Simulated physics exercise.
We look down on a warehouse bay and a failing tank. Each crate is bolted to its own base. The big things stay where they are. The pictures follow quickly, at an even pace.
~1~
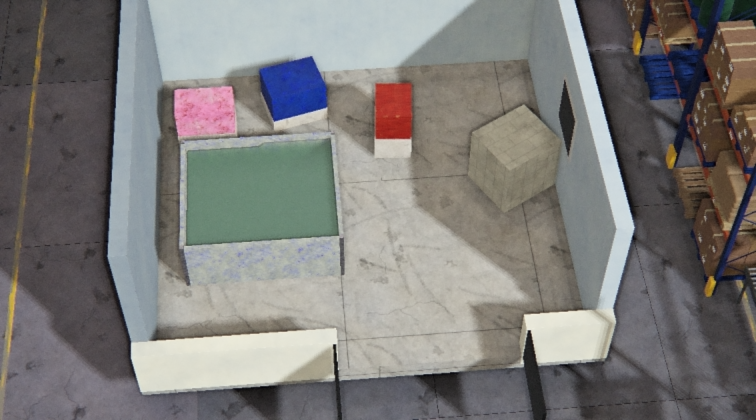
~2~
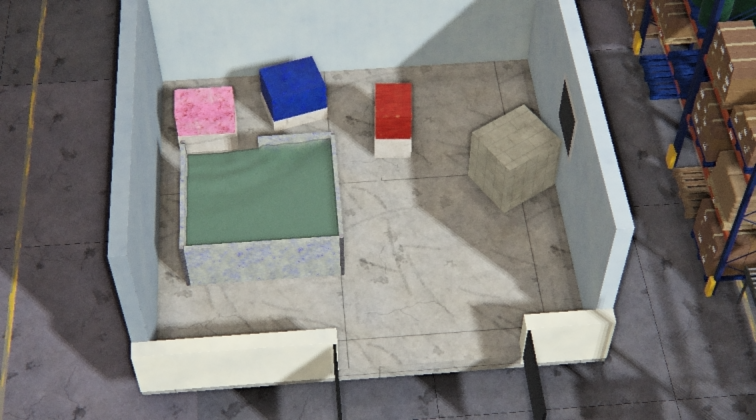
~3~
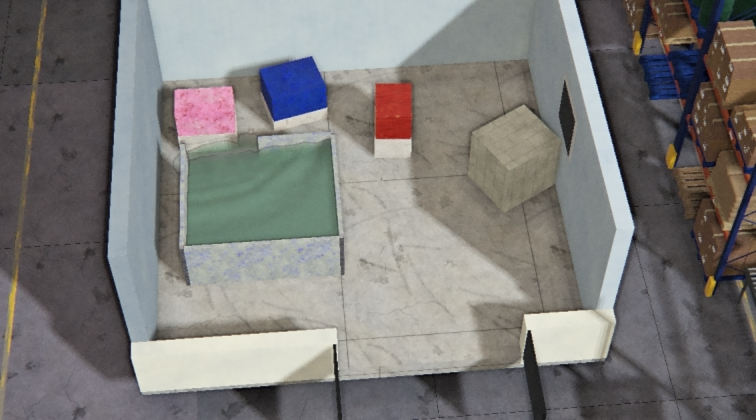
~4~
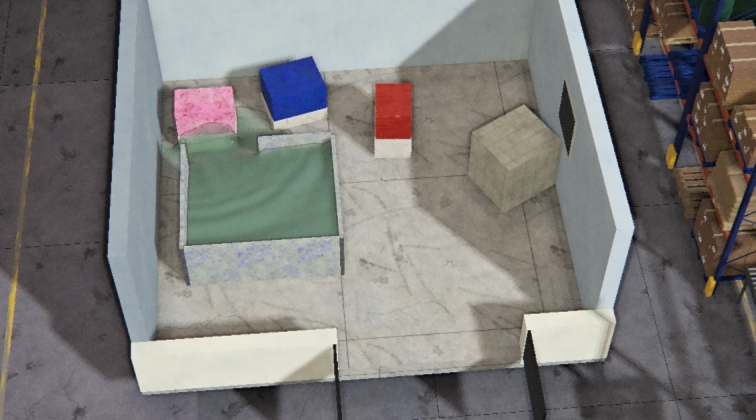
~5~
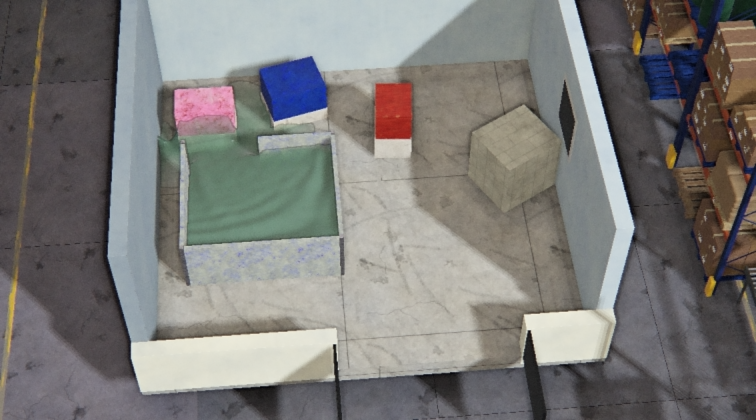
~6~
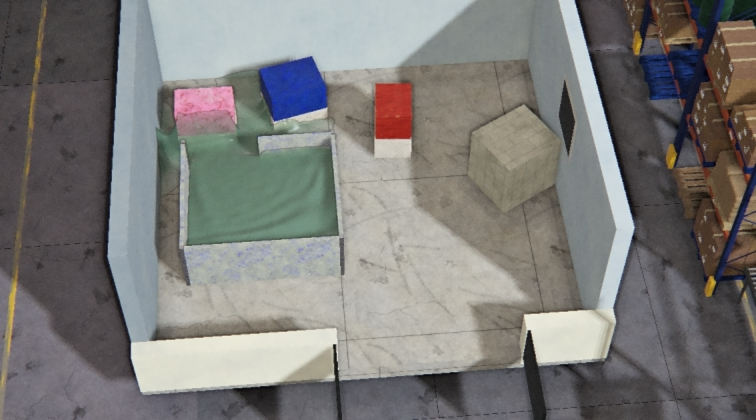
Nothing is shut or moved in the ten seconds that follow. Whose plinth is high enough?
One by one: The pink crate is wetted; the red crate escapes dry; the blue crate is wetted.
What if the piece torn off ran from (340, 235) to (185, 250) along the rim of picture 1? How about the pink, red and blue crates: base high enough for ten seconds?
Then: Pink crate is safe, red crate keeps dry, blue crate keeps dry.
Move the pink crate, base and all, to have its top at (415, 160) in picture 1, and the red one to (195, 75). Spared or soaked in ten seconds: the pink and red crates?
Then: The pink one keeps dry; the red one takes water.
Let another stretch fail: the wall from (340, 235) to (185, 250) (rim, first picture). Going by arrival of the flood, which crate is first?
I say the crate marked pink.
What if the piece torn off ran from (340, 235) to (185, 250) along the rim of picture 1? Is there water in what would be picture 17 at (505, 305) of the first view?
Verdict: Flooded.
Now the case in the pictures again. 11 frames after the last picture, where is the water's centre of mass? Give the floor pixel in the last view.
At about (251, 188).
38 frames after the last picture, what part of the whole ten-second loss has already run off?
Near 15 in a hundred.
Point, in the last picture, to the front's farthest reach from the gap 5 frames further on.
Around (405, 98).
A moment on, water covers 25 % of the floor; the pink crate water round its plinth, the red crate water round its plinth, the blue crate water round its plinth.
Next, water covers 40 % of the floor; the pink crate water round its plinth, the red crate water round its plinth, the blue crate water round its plinth.
Then, water covers 70 % of the floor; the pink crate water round its plinth, the red crate water round its plinth, the blue crate water round its plinth.
Later, water covers 95 % of the floor; the pink crate water round its plinth, the red crate water round its plinth, the blue crate water round its plinth.
In the end, water covers 100 % of the floor; the pink crate was topped, the red crate stayed above the water, the blue crate was topped.
